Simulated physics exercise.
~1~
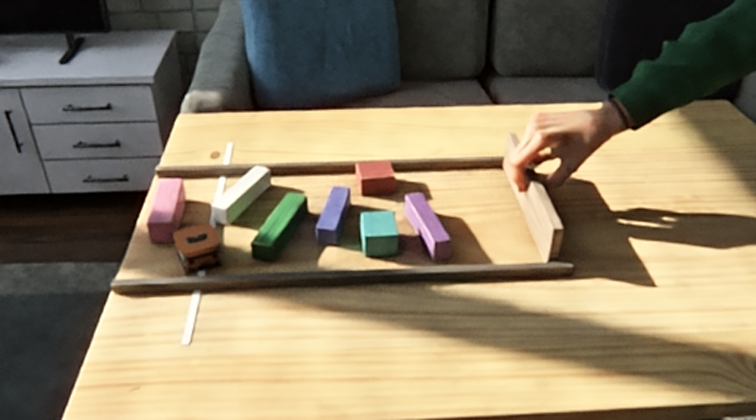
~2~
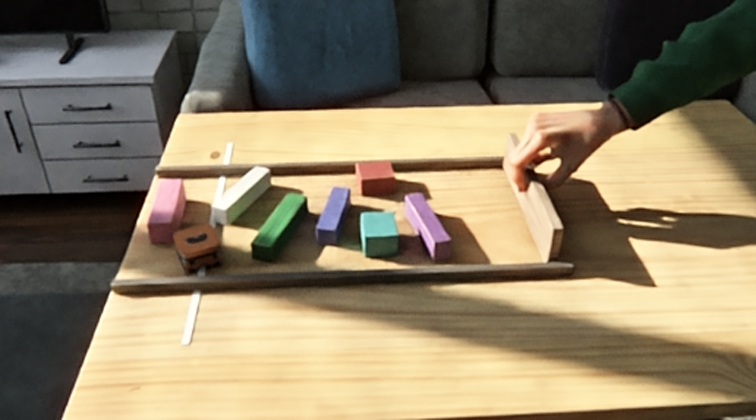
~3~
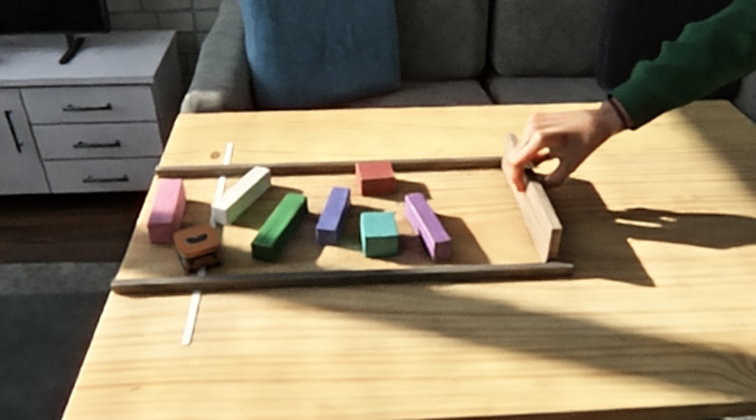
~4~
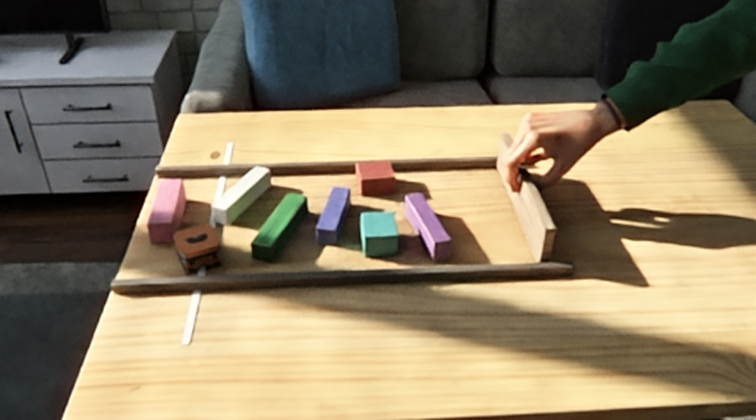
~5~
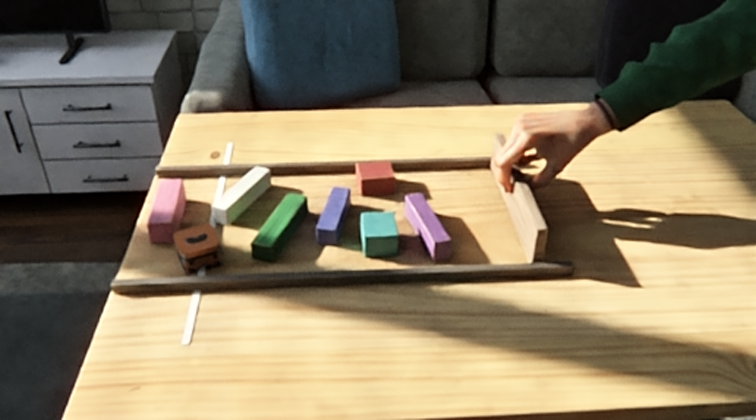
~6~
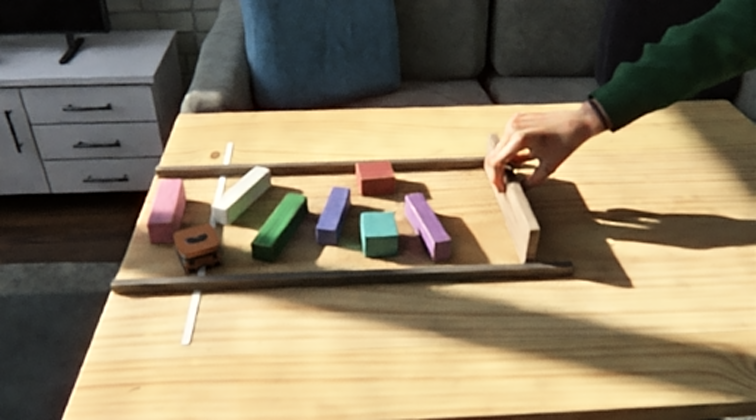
On a wooden table in a living room, colored bars and blocks and a small orange case lie scattered between two dark rails. A hand in a green sleeve grips an upright board at the right, holds it nearly still, then slides it slightly left, while the scattered pieces stay put.
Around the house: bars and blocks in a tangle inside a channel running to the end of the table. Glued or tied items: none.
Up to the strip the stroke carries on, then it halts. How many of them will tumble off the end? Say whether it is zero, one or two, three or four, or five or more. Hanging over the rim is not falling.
I would say one or two.
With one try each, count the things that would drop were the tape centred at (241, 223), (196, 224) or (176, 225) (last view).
Going through them in order, you'd see 0, 2 and 4.
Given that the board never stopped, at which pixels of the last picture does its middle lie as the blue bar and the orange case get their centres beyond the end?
(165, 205) and (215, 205), more or less.
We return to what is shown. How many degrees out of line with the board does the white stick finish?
Near 15 degrees.
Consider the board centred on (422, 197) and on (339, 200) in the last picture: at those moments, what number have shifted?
Moved so far: 1, later 5.
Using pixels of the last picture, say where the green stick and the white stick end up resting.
Green stick at about (163, 213), white stick at about (159, 191).
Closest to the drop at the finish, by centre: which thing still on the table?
Going by centres, it is the orange case.
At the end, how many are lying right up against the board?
In contact: 2.
Soon after, none off yet; pink bar at rest near (167, 210); orange case at rest near (198, 249); white stick at rest near (243, 195).
At rest, the number that fall off is one or two; fallen, pink bar.
